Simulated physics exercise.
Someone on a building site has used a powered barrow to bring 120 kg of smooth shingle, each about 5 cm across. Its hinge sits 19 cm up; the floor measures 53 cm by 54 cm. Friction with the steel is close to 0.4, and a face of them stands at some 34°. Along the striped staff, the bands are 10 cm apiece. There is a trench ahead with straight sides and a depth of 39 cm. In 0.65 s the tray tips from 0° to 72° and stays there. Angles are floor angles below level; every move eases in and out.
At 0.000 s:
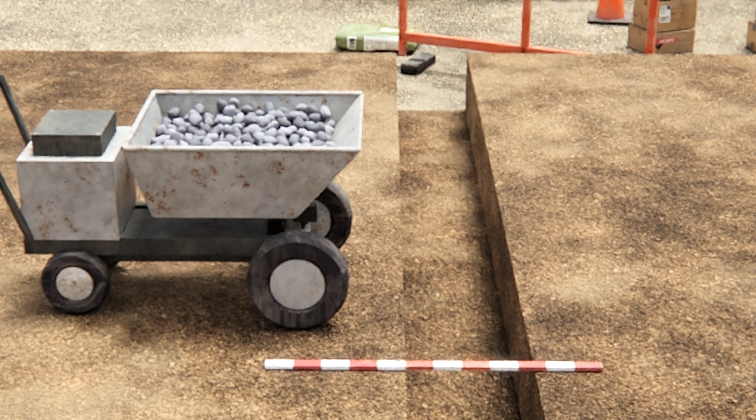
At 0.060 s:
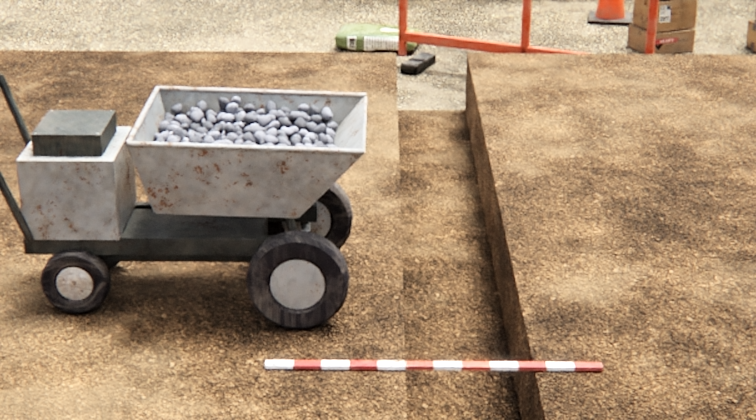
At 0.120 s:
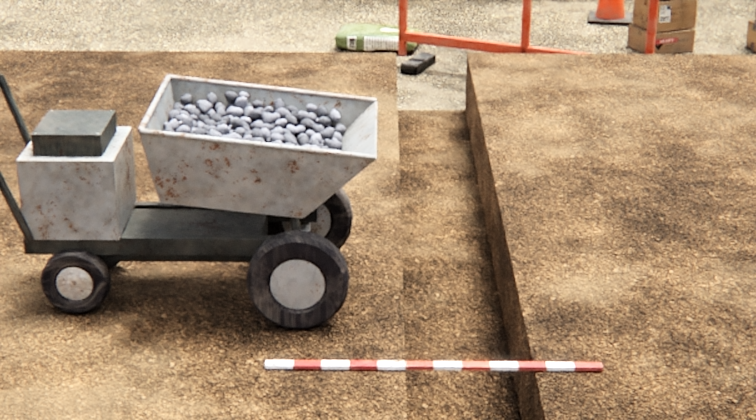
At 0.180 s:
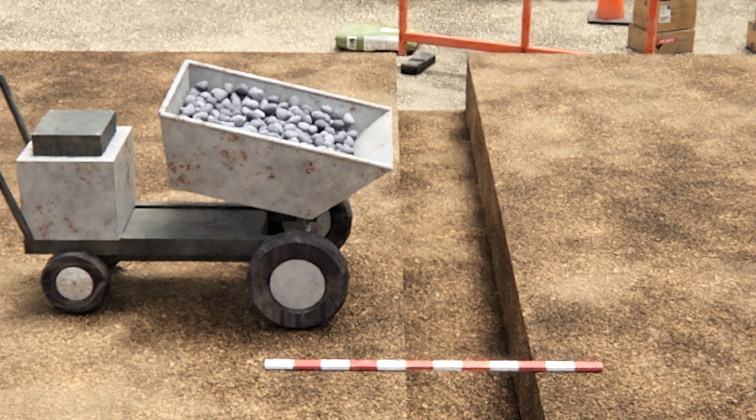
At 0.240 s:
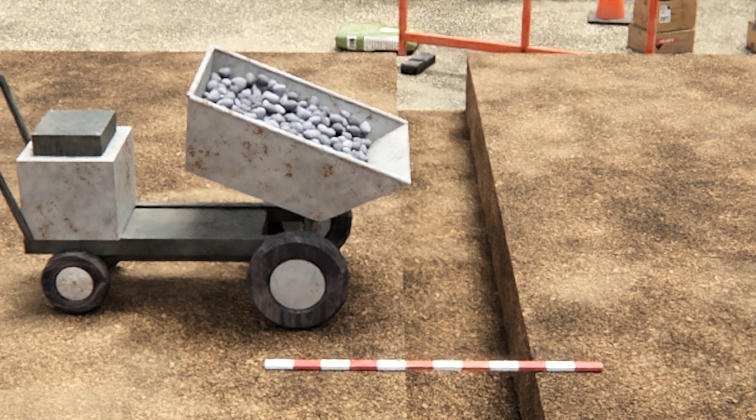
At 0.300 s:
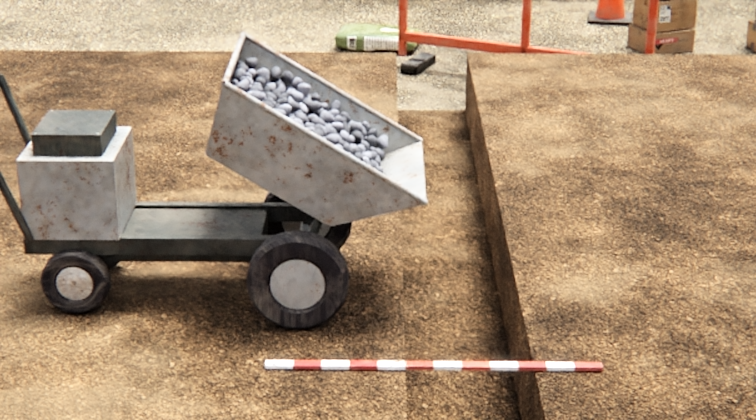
The rusty, pale tray of a small wheeled barrow sits level at first, full of smooth grey stones, beside a trench. Its left end lifts, slowly and then more quickly, while the front lip swings down to the right. By the end the tray slants steeply, stones still inside, and the wheels have stayed put.
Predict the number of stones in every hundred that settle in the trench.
Close to 71 in a hundred.
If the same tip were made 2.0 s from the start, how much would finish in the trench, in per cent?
I'd put it at roughly 95 per cent.
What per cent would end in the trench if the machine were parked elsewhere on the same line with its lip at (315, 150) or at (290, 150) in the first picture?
It'd be around 100 per cent and after that around 100 per cent.
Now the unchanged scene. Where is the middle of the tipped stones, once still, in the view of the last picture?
Somewhere around (492, 360) in the last picture.
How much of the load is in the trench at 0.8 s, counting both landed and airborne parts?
By that moment, roughly 30 per cent of the load.
After 0.5 s the floor is at 61°; 100 % in the tray; the foremost stones are at (437, 223).
After 0.8 s the floor is at 72°; 66 % in the tray, 31 % in the trench, 3 % past the trench; the foremost stones are at (533, 286).
After 1.1 s the floor is at 72°; 10 % in the tray, 61 % in the trench, 29 % past the trench; the foremost stones are at (736, 317).
After 3.0 s the floor is at 72°; 0 % in the tray, 71 % in the trench, 29 % past the trench; the foremost stones are past the picture's edge.
